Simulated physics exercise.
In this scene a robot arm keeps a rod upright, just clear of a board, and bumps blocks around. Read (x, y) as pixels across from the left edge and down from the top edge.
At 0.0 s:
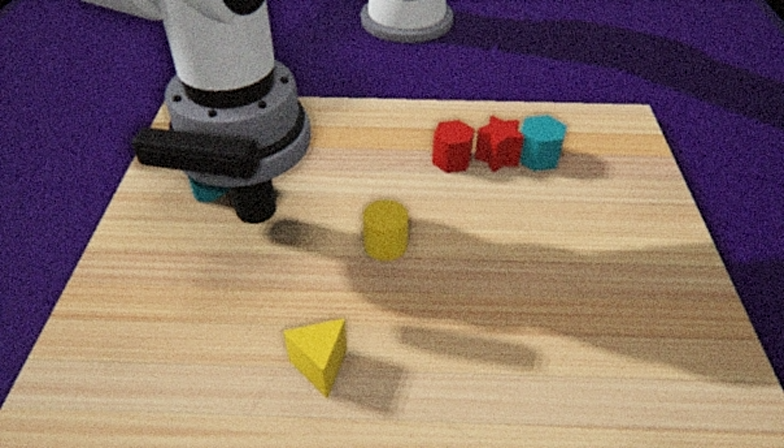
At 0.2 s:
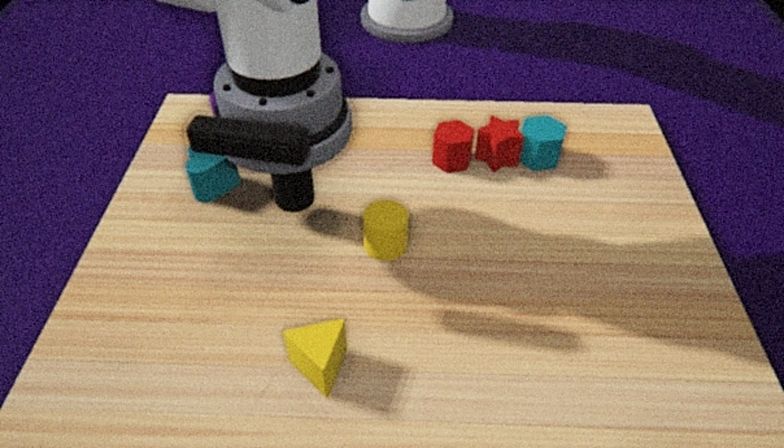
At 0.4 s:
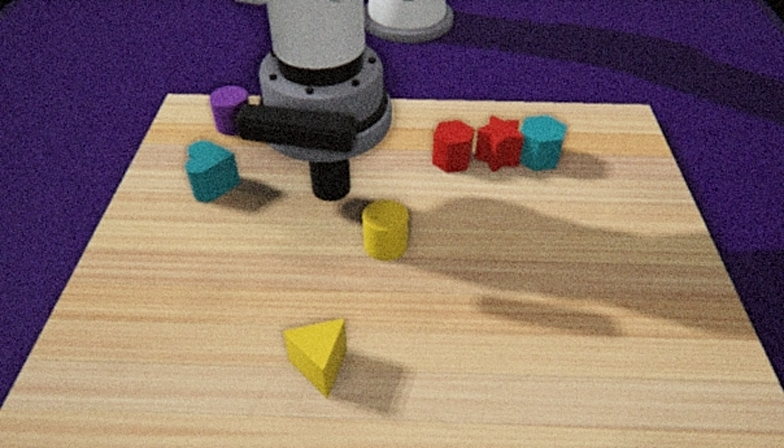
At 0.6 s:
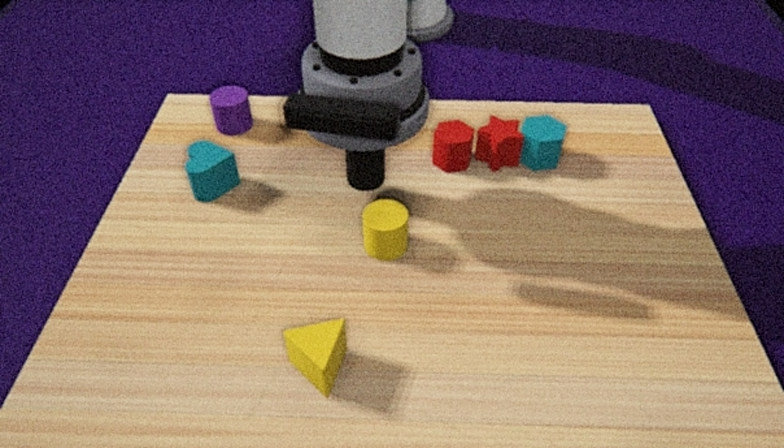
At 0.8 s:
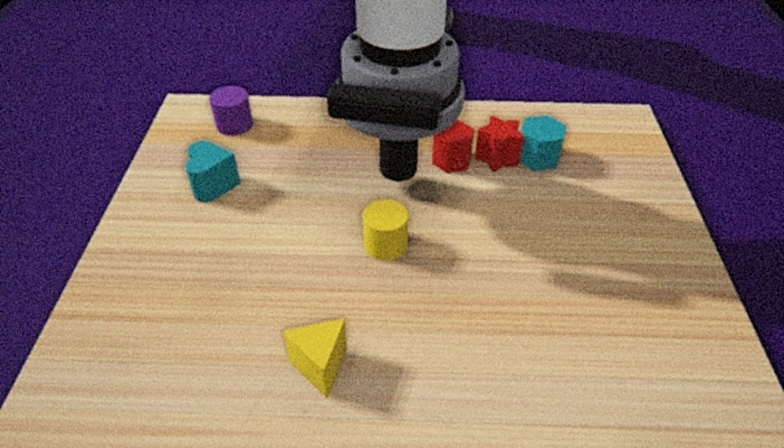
A robot arm glides rightward above a wooden board while the colored blocks stay still.
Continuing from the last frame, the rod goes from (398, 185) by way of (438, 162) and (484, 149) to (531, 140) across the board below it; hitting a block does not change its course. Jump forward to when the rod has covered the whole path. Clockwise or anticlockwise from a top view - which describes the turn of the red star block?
Rotates clockwise.
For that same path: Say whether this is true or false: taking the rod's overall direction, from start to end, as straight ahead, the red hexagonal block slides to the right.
Verdict: False.
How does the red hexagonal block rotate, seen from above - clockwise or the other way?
Rotates counter-clockwise.
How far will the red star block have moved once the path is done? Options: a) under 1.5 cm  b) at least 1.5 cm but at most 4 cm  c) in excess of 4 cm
(c)
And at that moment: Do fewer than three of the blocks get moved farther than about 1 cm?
No - that is not the case.
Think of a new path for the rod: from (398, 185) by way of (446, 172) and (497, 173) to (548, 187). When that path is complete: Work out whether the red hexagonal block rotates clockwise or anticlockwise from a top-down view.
The red hexagonal block rotates counterclockwise.
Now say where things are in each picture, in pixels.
In the first picture, rod's lower end (257, 212); yellow round block (386, 214); red hexagonal block (454, 131); red star block (502, 128); turquoise hexagonal block (544, 128).
In the second picture, rod (295, 201); blocks still.
In the third picture, rod (332, 190); blocks still.
In the fourth picture, rod (366, 180); blocks still.
In the fifth picture, rod (398, 171); yellow round block (386, 214); red hexagonal block (454, 131); red star block (502, 128); turquoise hexagonal block (544, 128).
What follows on the original path. One third of the way, rod (439, 149); red hexagonal block (471, 122); red star block (516, 124), turned 15° clockwise; turquoise hexagonal block (556, 128).
Two thirds of the way, rod (486, 136); red hexagonal block (495, 100), turned 20° anticlockwise; red star block (527, 110), turned 70° clockwise; turquoise hexagonal block (564, 128), turned 25° clockwise.
At the end, rod (533, 127); yellow round block still; red hexagonal block (499, 94), turned 45° anticlockwise; red star block (558, 99), turned 70° clockwise; turquoise hexagonal block (567, 129), turned 30° clockwise.
